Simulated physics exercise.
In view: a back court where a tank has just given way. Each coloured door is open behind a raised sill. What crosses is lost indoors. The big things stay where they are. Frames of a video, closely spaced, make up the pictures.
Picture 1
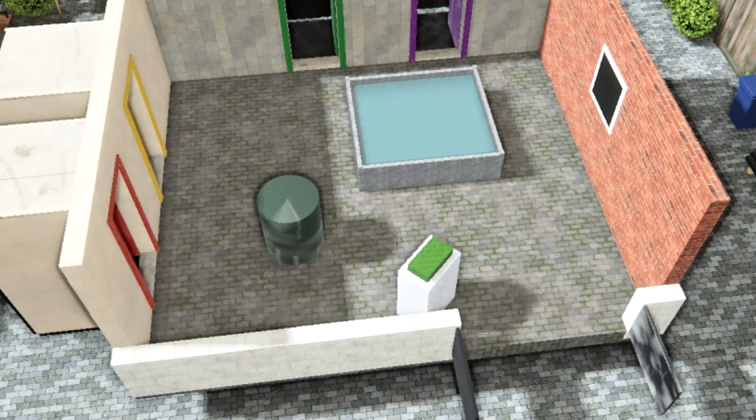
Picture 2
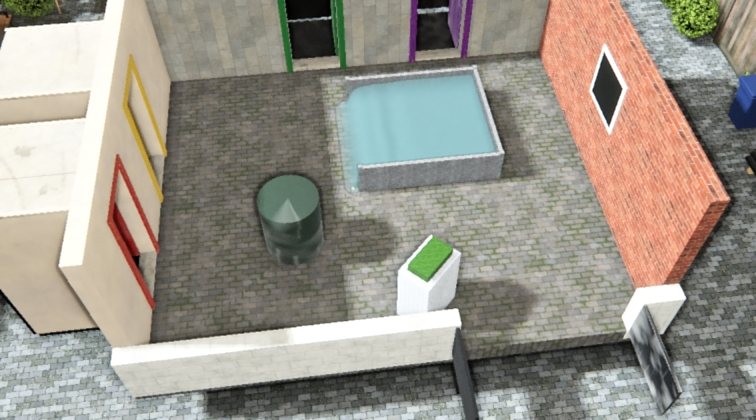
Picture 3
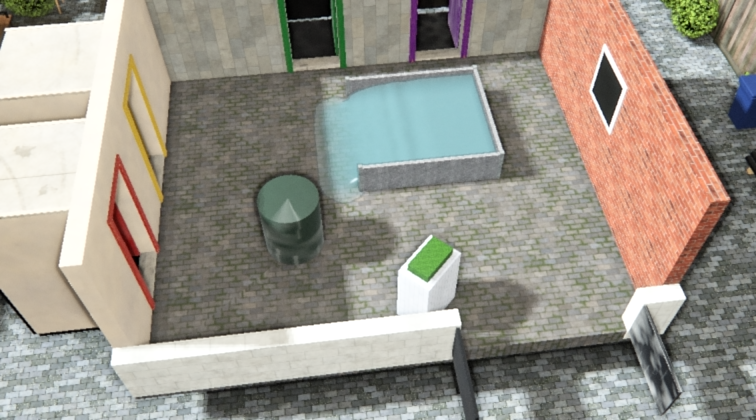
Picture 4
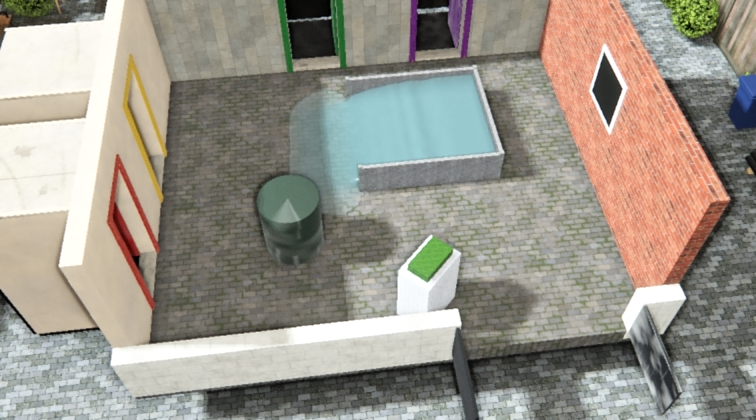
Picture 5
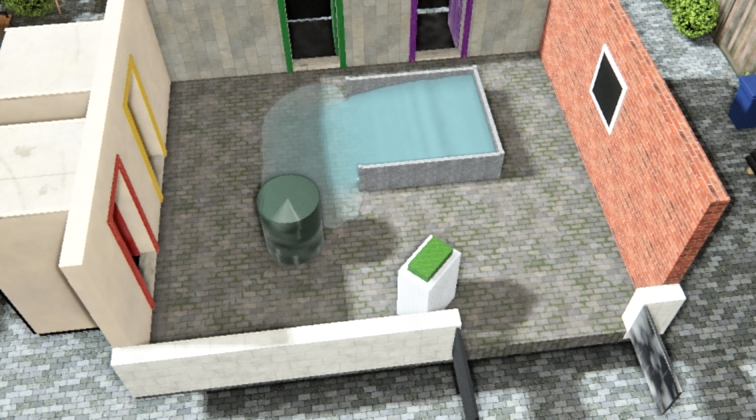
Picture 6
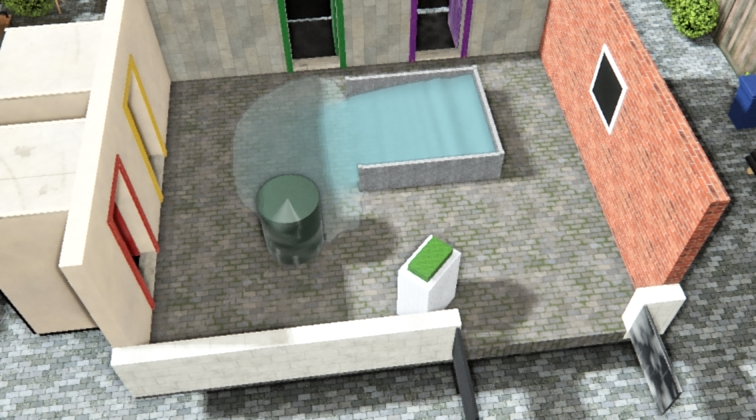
A paved court enclosed by low walls is seen from high above, with a grey-walled tank of blue water near the back. Green and purple doorways stand behind it, yellow and red ones at left, a brick wall at right, and a dark green barrel and green-topped white block nearer. The tank's left side opens and water spreads leftward in a thinning fan, reaching around the barrel's far side, while the camera stays still.
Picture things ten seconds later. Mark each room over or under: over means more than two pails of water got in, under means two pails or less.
Purple door: Under, red door: Over, green door: Under, yellow door: Over.
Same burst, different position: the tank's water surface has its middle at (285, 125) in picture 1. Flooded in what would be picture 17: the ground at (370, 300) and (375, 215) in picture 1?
Parched, parched.
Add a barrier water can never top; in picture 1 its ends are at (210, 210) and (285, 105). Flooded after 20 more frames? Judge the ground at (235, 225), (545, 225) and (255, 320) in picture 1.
In order: Soaked, untouched, soaked.
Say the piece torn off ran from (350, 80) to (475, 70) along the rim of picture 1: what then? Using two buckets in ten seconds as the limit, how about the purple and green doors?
In brief, the purple door goes past the mark; the green door goes past the mark.
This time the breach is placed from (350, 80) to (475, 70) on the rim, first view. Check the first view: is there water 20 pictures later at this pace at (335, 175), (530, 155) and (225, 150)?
In turn: Untouched, then inundated, then inundated.
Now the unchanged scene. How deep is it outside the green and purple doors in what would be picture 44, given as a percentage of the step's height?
Approx. 90 % then 60 %.
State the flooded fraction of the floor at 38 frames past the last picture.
I reckon around 60 %.
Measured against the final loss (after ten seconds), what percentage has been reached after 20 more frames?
It comes to around 65 per cent.
A moment on, water covers 30 % of the floor; the purple door not reached, the red door not reached, the green door wet at the sill, nothing in, the yellow door under two buckets in.
Next, water covers 35 % of the floor; the purple door not reached, the red door wet at the sill, nothing in, the green door wet at the sill, nothing in, the yellow door far over two buckets in.
Then, water covers 40 % of the floor; the purple door not reached, the red door under two buckets in, the green door wet at the sill, nothing in, the yellow door far over two buckets in.
Later, water covers 60 % of the floor; the purple door wet at the sill, nothing in, the red door over two buckets in, the green door wet at the sill, nothing in, the yellow door far over two buckets in.
In the end, water covers 90 % of the floor; the purple door wet at the sill, nothing in, the red door over two buckets in, the green door wet at the sill, nothing in, the yellow door far over two buckets in.
